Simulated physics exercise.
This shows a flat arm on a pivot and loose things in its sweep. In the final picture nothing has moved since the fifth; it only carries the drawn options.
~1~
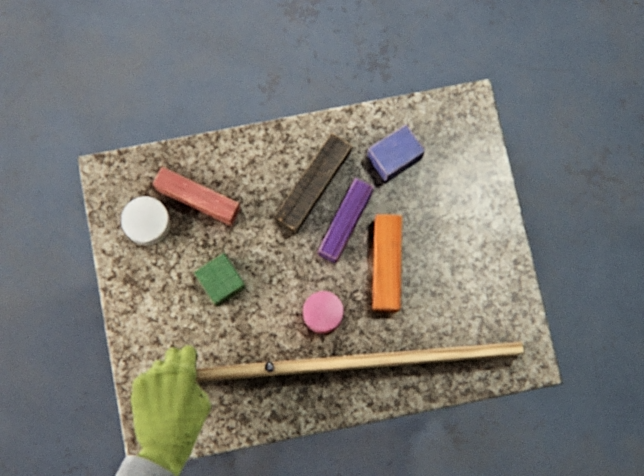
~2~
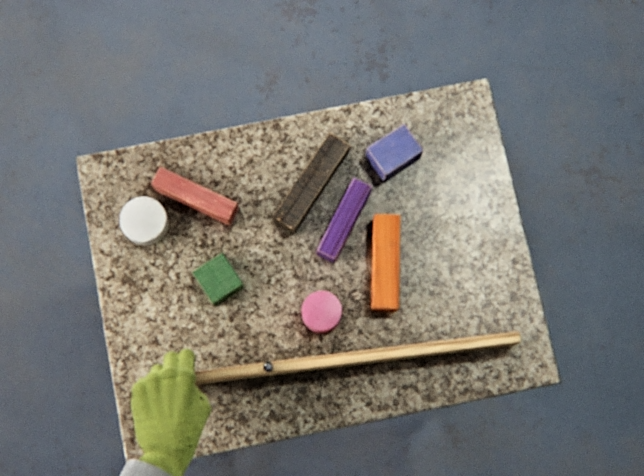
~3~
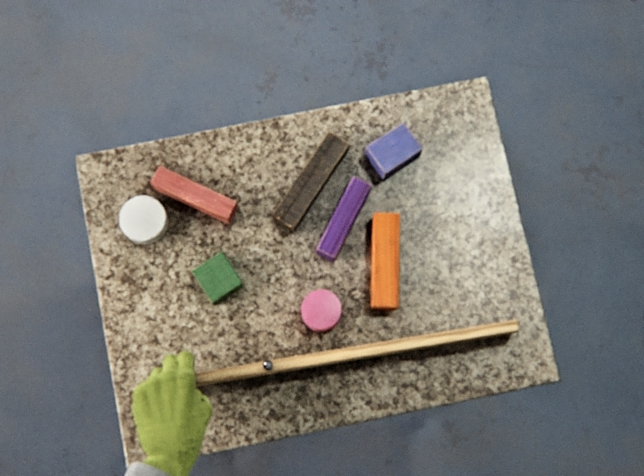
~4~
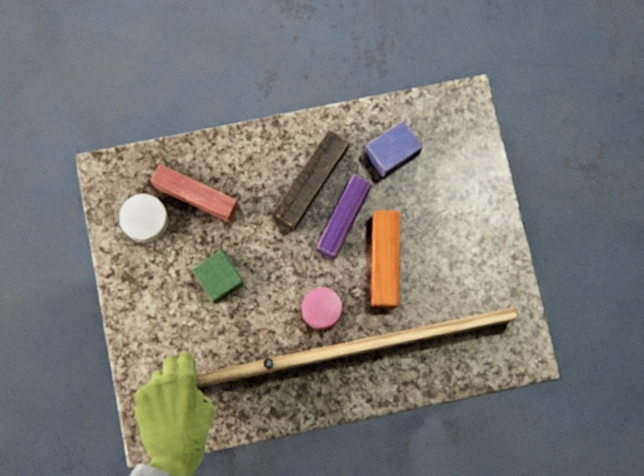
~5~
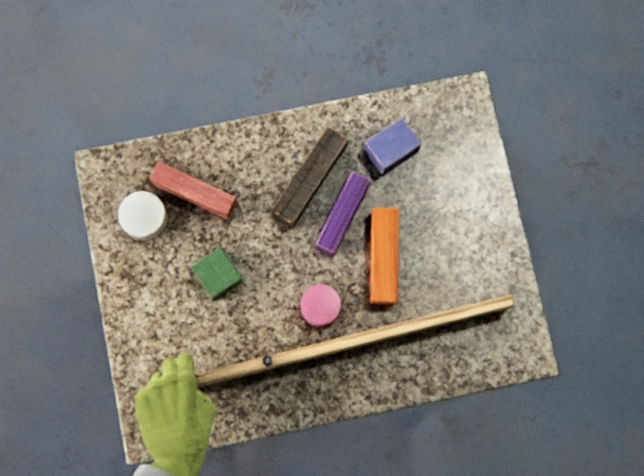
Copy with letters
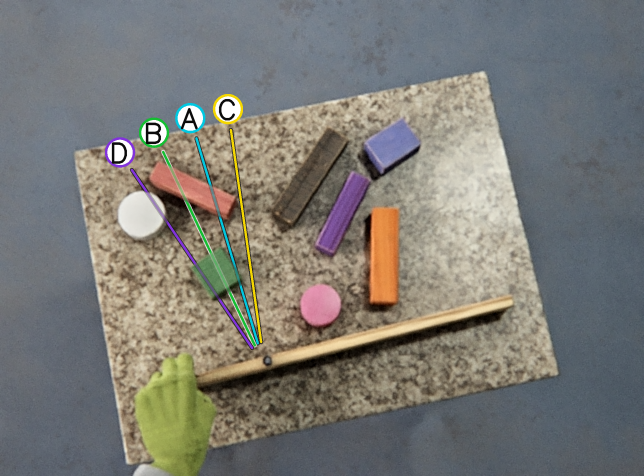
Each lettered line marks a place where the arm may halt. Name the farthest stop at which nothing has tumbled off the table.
Up to line A.
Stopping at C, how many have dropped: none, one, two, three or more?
In all, none.
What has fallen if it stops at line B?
The white tin goes over.
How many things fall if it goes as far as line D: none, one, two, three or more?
By then, two.
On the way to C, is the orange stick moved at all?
By then, yes.
On the marked copy, A at (226, 239); B at (209, 247); C at (246, 234); D at (191, 258).
With A. Early on, arm (357, 265); orange stick (366, 221); pink tin (306, 287).
Further on, arm (289, 233); blue block (374, 123); black bar (233, 174).
At the end, arm (231, 237); white tin (100, 228); blue block (374, 123); nothing has fallen.
As for the rest, B drops the white tin; C is safe but short; D drops the red bar and white tin.
